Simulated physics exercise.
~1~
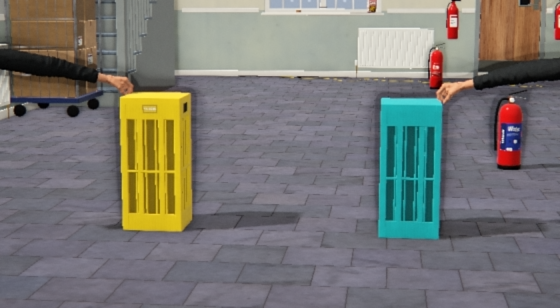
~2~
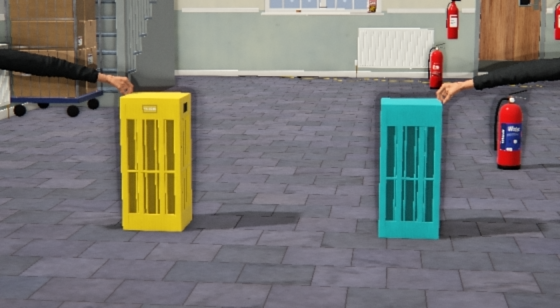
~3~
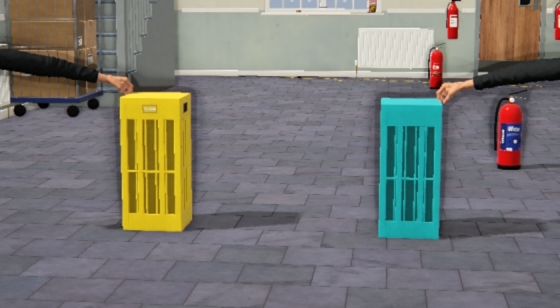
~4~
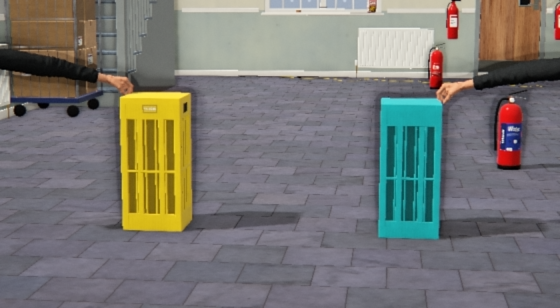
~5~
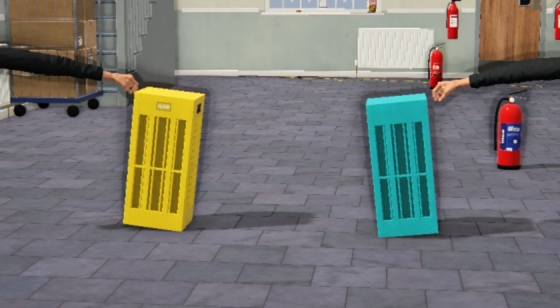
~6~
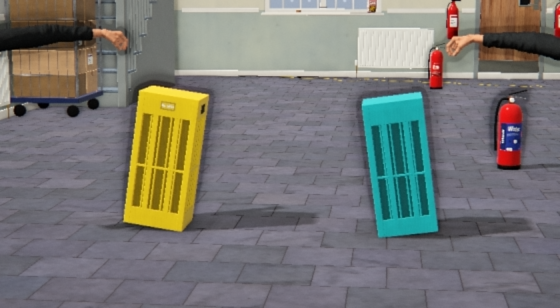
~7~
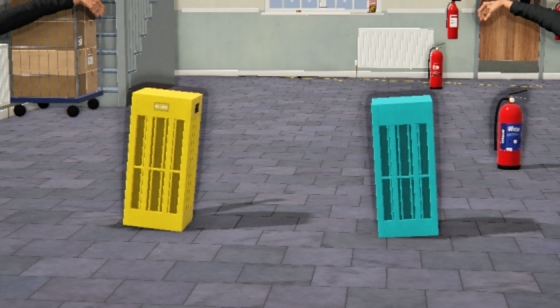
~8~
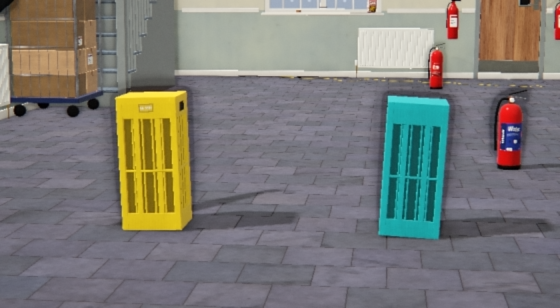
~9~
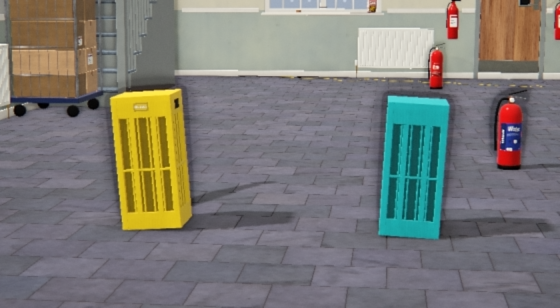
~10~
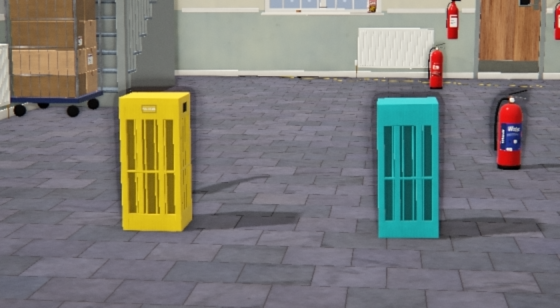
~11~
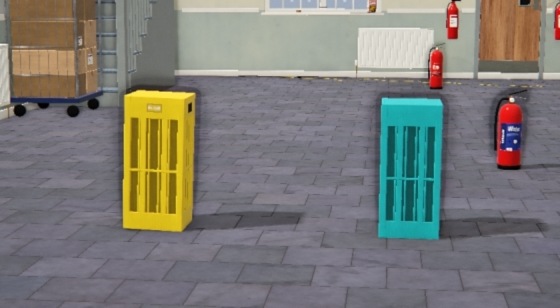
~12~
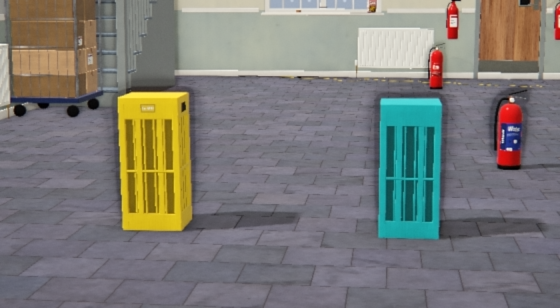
In this clip, hands at either side tip a yellow crate to the right and a turquoise crate to the left on a paved floor, then let go and withdraw. Both crates rock back, wobble slightly and end standing upright.
